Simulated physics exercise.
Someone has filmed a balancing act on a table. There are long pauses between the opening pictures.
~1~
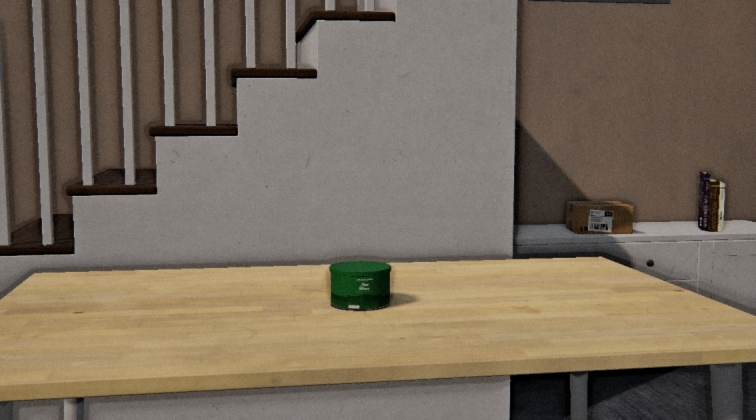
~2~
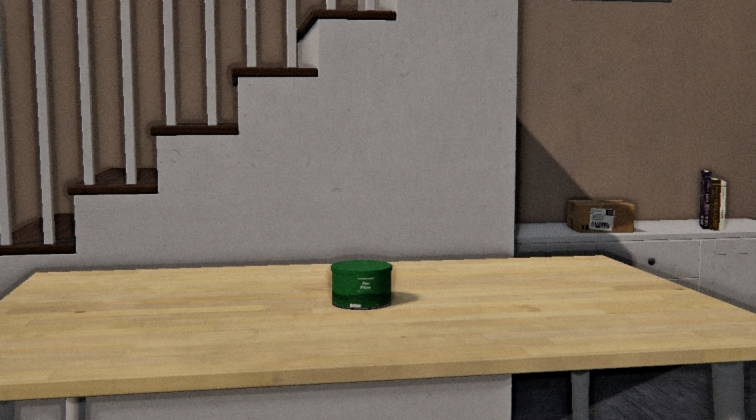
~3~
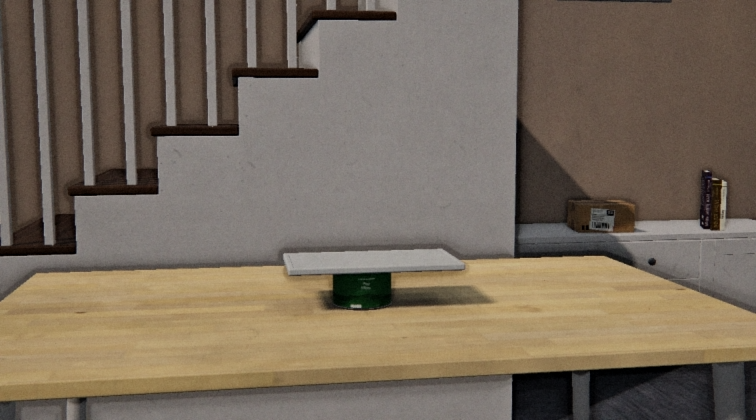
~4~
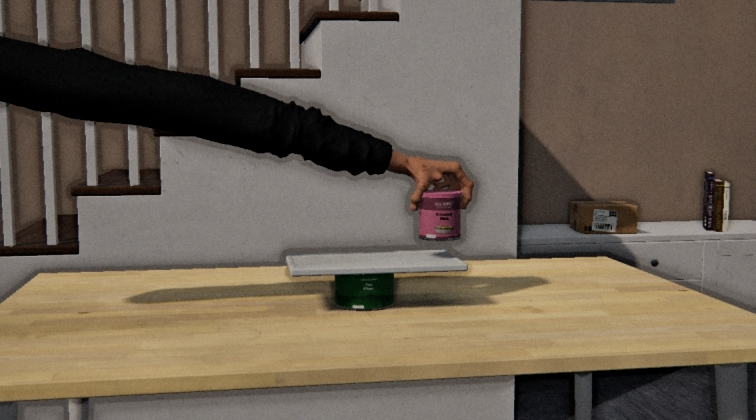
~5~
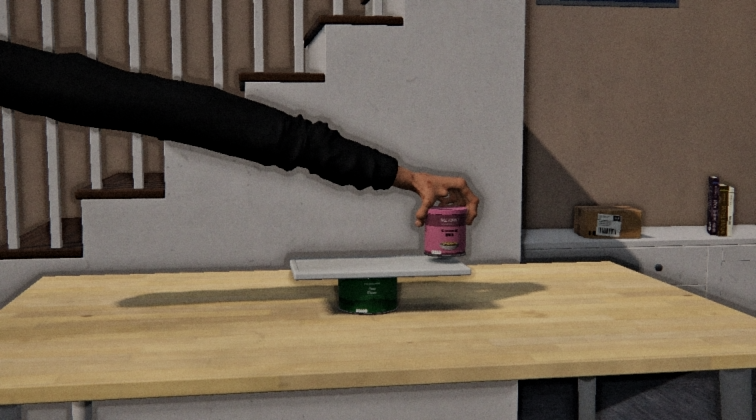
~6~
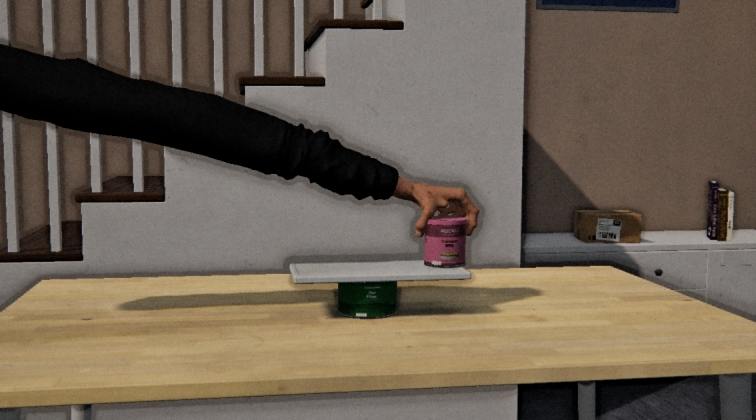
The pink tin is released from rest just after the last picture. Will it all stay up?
In the end the stack gives way.
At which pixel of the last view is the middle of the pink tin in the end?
At about (521, 286).
Then, 0.50 s after the last picture, pink tin now fallen; white lid tipped 36° from how it was.
Then, 0.80 s after the last picture, white lid tipped 24° from how it was.
At rest, fallen, pink tin; moved from the start, white lid; green tub in place. Seen from the same camera at the end, pink tin near (522, 286). The stack loses its balance.
